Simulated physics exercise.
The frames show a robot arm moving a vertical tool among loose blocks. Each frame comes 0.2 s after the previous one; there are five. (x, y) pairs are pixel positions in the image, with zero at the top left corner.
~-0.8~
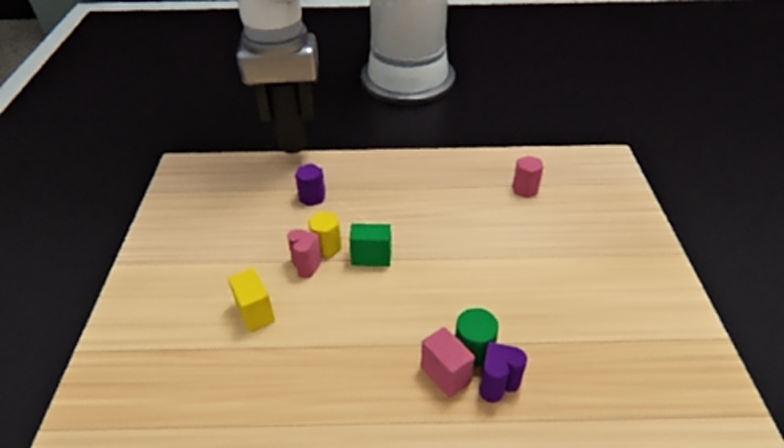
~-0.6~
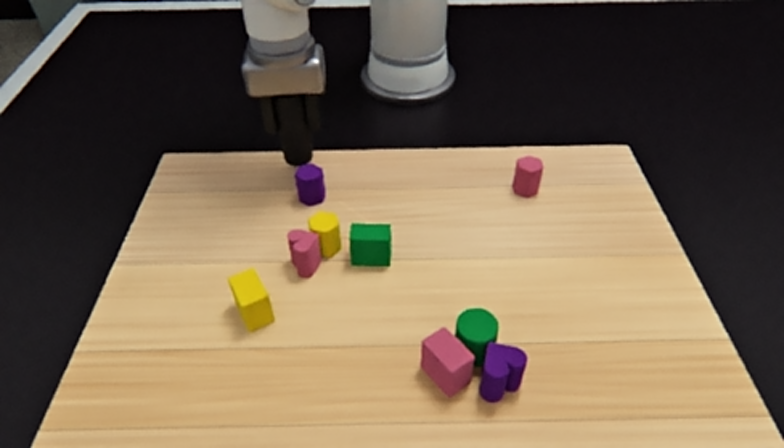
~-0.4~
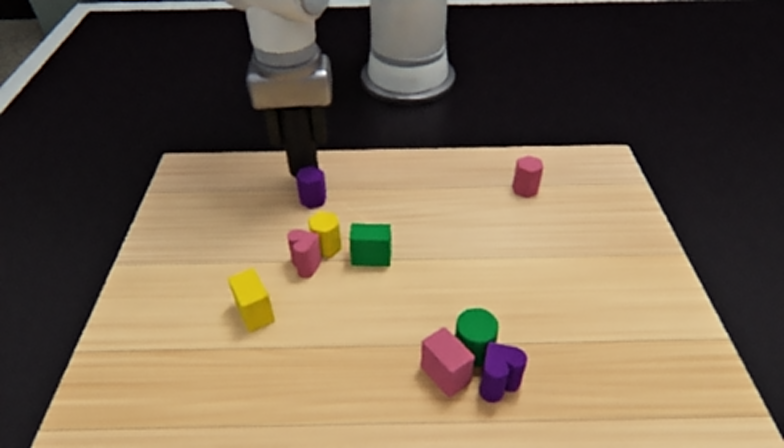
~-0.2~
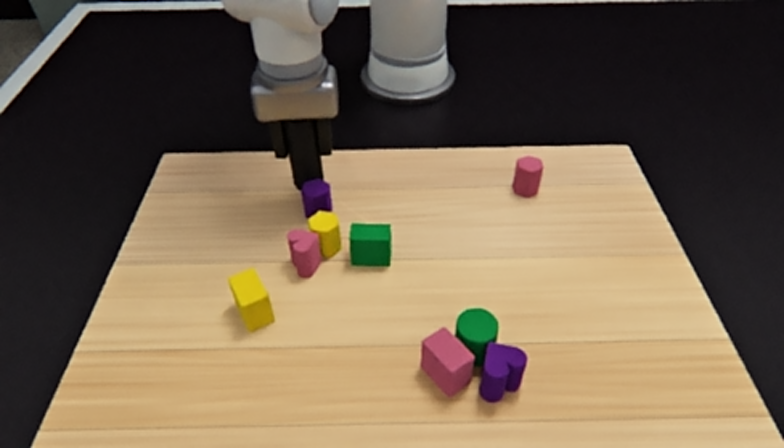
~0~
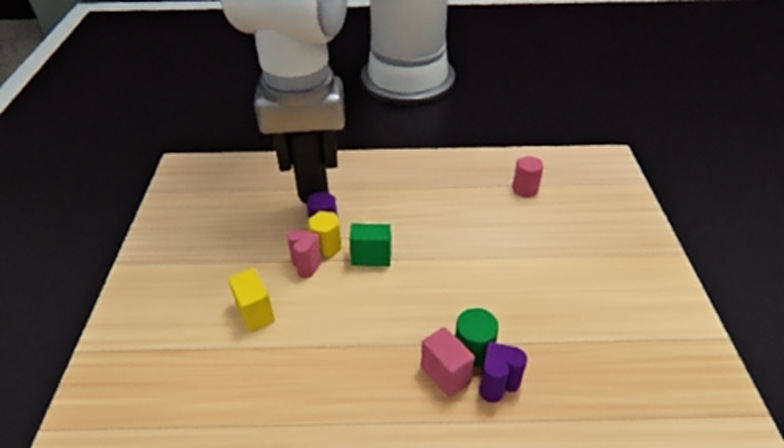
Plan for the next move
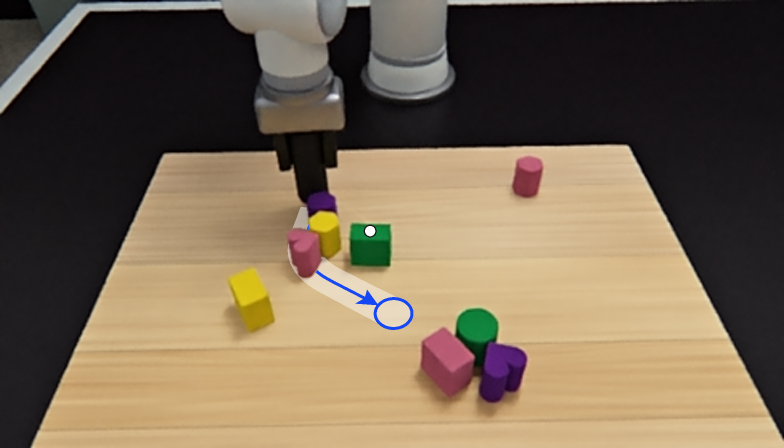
A robot arm pushes a purple block toward the yellow block beside a pink heart.
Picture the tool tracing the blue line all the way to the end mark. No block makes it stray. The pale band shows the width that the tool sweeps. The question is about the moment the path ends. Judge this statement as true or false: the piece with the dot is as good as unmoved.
Answer: False.
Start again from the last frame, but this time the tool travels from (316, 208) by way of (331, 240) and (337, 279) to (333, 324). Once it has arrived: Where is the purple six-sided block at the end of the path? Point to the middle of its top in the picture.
It sits at (344, 325).
The drawn path runs from (316, 208) through (305, 250) and (339, 285) to (394, 313); the dot is on the green rectangular block.
The first path, step by step. One third of the way, tool (303, 238); pink heart (302, 249), turned 20° clockwise; purple six-sided block (333, 220), turned 60° anticlockwise; yellow six-sided block (336, 241), turned 30° clockwise; green rectangular block (373, 232).
Two thirds of the way, tool (338, 273); pink heart (316, 284), turned 90° clockwise; purple six-sided block (333, 220), turned 65° anticlockwise; yellow six-sided block (371, 258); green rectangular block (390, 234), turned 55° anticlockwise.
At the end, tool (393, 301); pink heart (316, 285), turned 95° clockwise; purple six-sided block (333, 220), turned 65° anticlockwise; yellow six-sided block (412, 264), turned 35° anticlockwise; green rectangular block (391, 234), turned 60° anticlockwise; pink rectangular block not moved.
